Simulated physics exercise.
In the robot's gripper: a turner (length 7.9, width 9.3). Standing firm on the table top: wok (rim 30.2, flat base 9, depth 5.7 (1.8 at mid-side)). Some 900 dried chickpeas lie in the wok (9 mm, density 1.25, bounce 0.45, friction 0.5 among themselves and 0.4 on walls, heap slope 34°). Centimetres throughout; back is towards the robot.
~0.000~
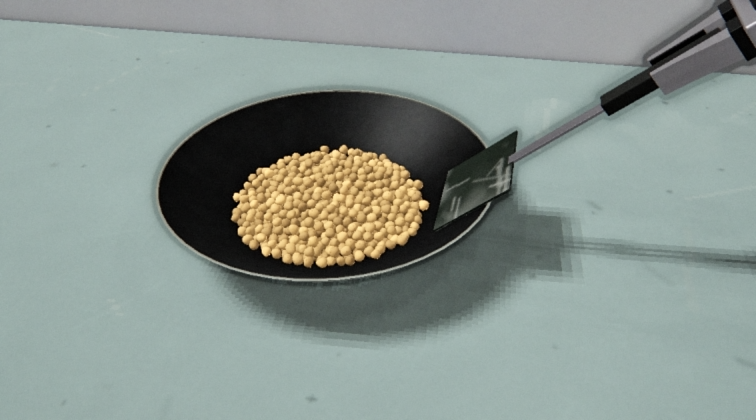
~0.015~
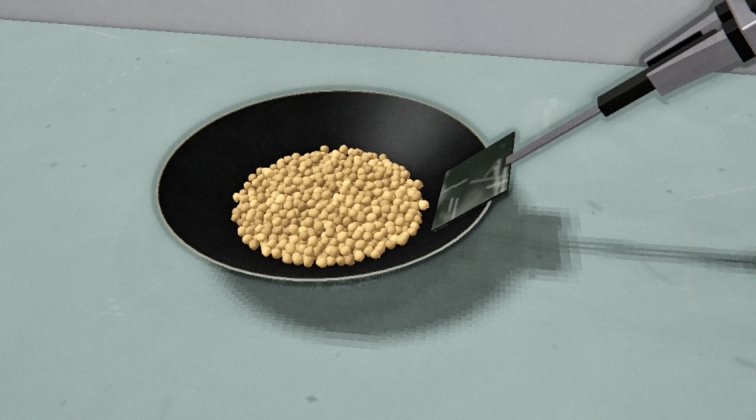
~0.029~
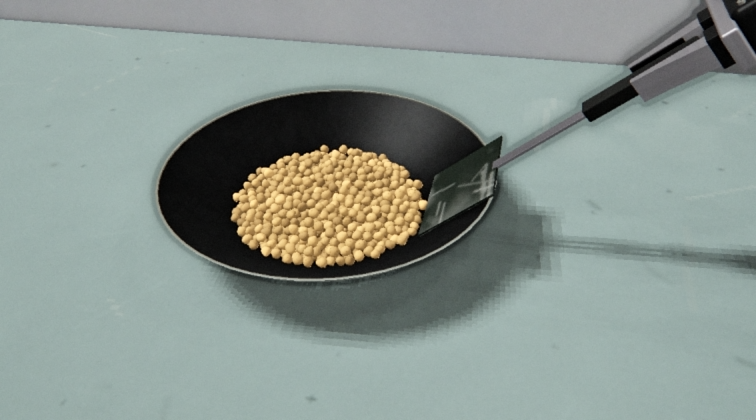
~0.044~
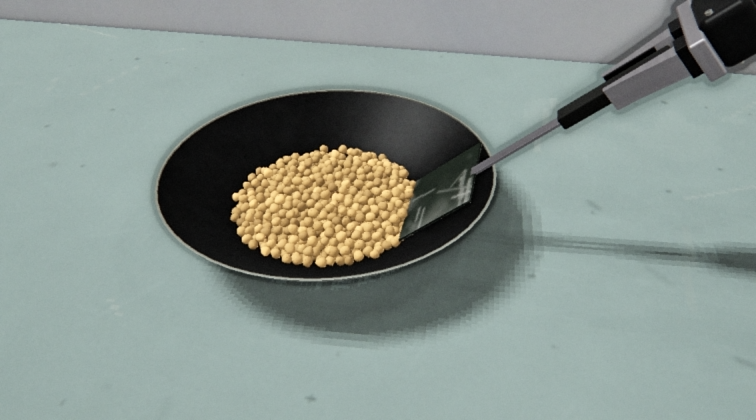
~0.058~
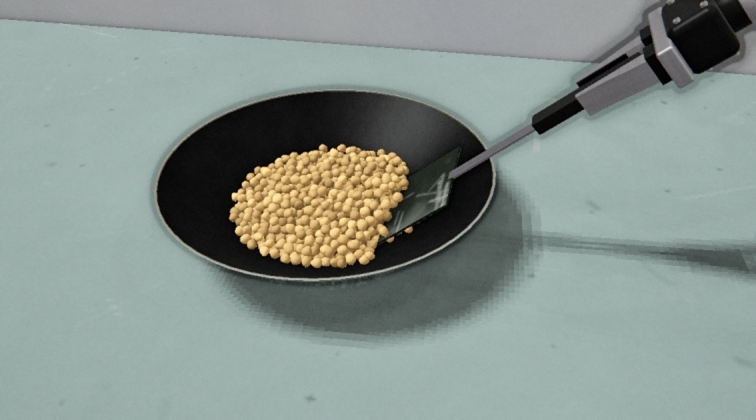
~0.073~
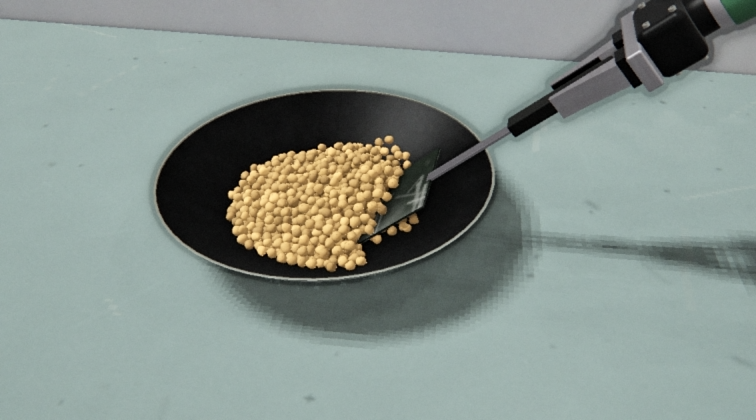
At first, a robot's gripper holds a dark turner at the right rim of a black wok containing a heap of dried chickpeas. The turner slides left and down into the wok, then pushes into the heap's right side, shifting some chickpeas left while a few sit to its right.
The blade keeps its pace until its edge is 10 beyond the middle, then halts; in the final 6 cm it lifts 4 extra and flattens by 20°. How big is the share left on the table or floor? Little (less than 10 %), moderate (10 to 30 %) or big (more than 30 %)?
Share on the table or floor: Big (more than 30 %).
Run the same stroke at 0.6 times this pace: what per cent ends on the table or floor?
Some 25 per cent.
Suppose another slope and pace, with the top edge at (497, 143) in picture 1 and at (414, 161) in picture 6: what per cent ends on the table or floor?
Some 40 per cent.
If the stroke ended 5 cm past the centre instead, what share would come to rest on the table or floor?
In that case some 20 per cent.
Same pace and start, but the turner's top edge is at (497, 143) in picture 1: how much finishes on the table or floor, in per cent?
Some 40 per cent.
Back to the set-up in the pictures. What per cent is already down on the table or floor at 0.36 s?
About 15 per cent.
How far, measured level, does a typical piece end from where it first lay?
Some 8 cm.
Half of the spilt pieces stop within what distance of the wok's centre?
About 48 cm.
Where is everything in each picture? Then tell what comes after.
In the first picture, turner top edge at (514, 158), sloping 41°; upper third of the load around (328, 193), from x 235 to 425, top at y 150; 900 in the wok.
In the second picture, turner top edge at (511, 159), sloping 41°; upper third of the load around (328, 193), from x 235 to 425, top at y 150.
In the third picture, turner top edge at (498, 164), sloping 41°; upper third of the load around (328, 193), from x 235 to 425, top at y 150.
In the fourth picture, turner top edge at (476, 170), sloping 41°; upper third of the load around (329, 192), from x 235 to 420, top at y 150.
In the fifth picture, turner top edge at (454, 174), sloping 41°; upper third of the load around (335, 190), from x 235 to 415, top at y 150.
In the sixth picture, turner top edge at (432, 176), sloping 41°; upper third of the load around (332, 188), from x 230 to 415, top at y 140; 900 in the wok.
By 0.11 s, sloping 41°, highest piece 10 above the table; 900 in the wok.
By 0.14 s, sloping 36°, highest piece 12 above the table; 897 in the wok, 3 on the blade or in flight.
By 0.36 s, sloping 21°, highest piece 17 above the table; 525 in the wok, 133 on the table or floor, 242 on the blade or in flight.
By 1.41 s, sloping 21°, highest piece 5 above the table; 525 in the wok, 375 on the table or floor.
Final count, 525 in the wok, 375 on the table or floor. That is 42 % on the table or floor.
